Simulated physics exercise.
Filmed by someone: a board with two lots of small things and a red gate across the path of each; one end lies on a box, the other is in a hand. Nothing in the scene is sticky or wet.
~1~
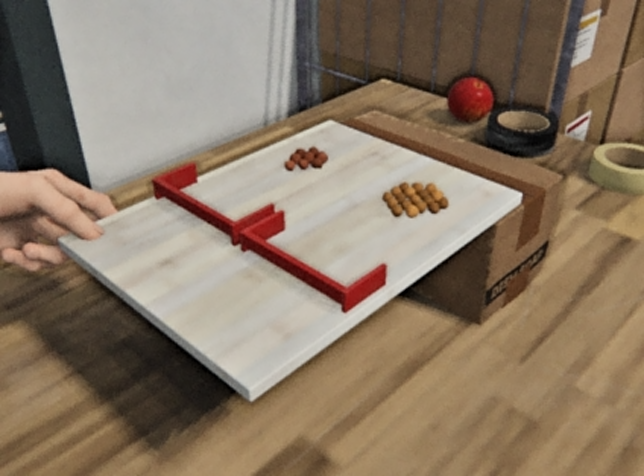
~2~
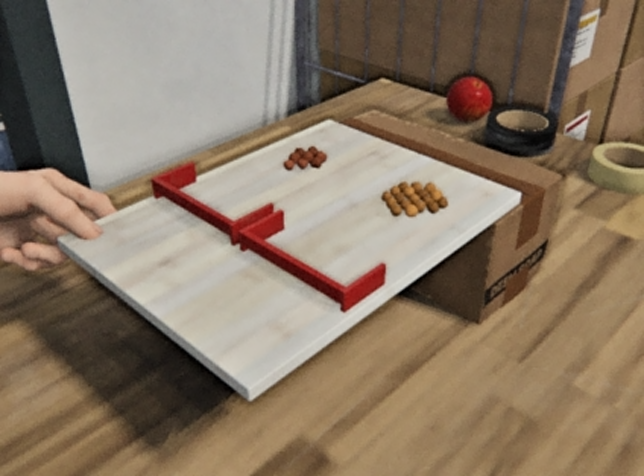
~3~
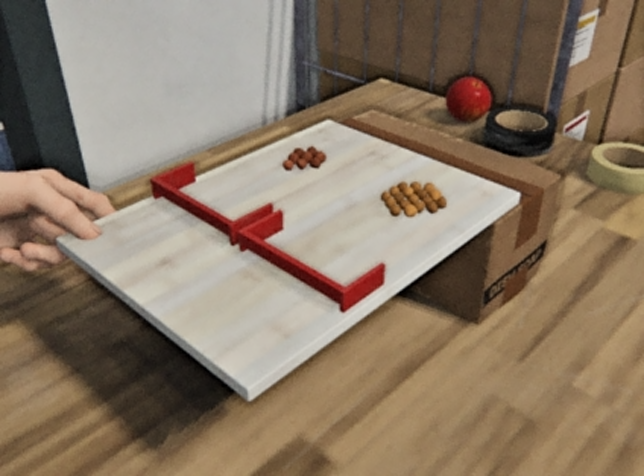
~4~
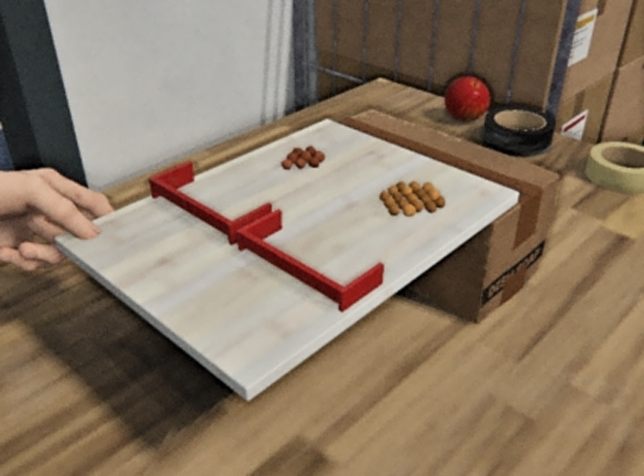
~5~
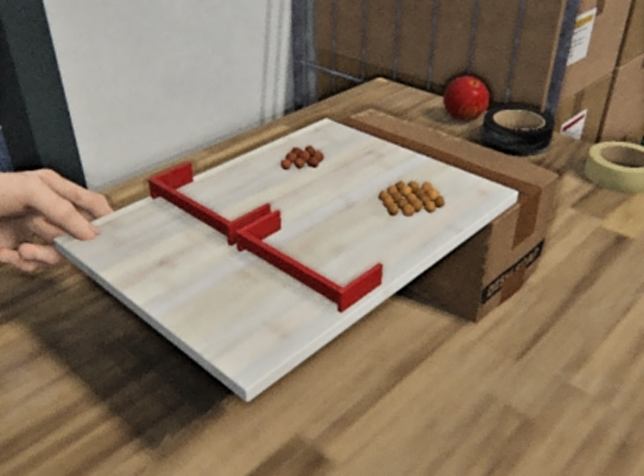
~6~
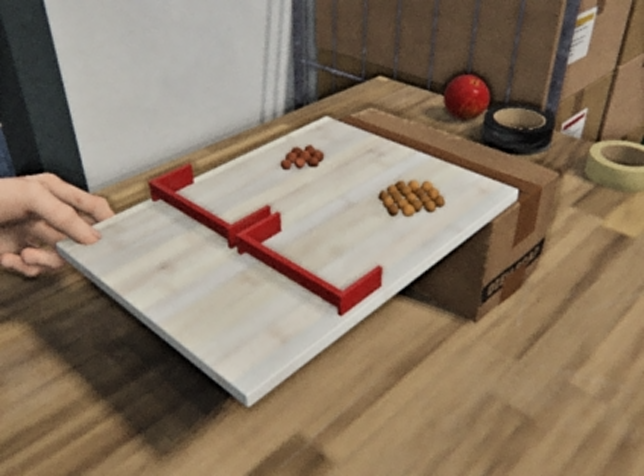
A hand barely lowering one end of a pale board propped on a cardboard box, two clusters of small brown pieces staying still.
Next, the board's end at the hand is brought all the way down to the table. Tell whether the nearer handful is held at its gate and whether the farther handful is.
Result: I'd bet the nearer handful stays caught; I'd bet the farther handful stays caught.
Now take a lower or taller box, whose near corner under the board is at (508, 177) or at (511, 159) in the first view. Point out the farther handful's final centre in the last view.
First near (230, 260), then near (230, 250).
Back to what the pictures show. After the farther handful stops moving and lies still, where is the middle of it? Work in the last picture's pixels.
Its centre ends up around (214, 276).
Then, 0.64 s after the last picture, board sloping at 15°; nearer handful where it was; farther handful where it was.
Then, 1.21 s after the last picture, board sloping at 26°; nearer handful has reached its gate; farther handful has reached its gate.
Then, 1.69 s after the last picture, board resting at 26°; nearer handful has reached its gate; farther handful has reached its gate.
At rest, board resting at 26°; nearer handful gathered behind its gate; farther handful gathered behind its gate.
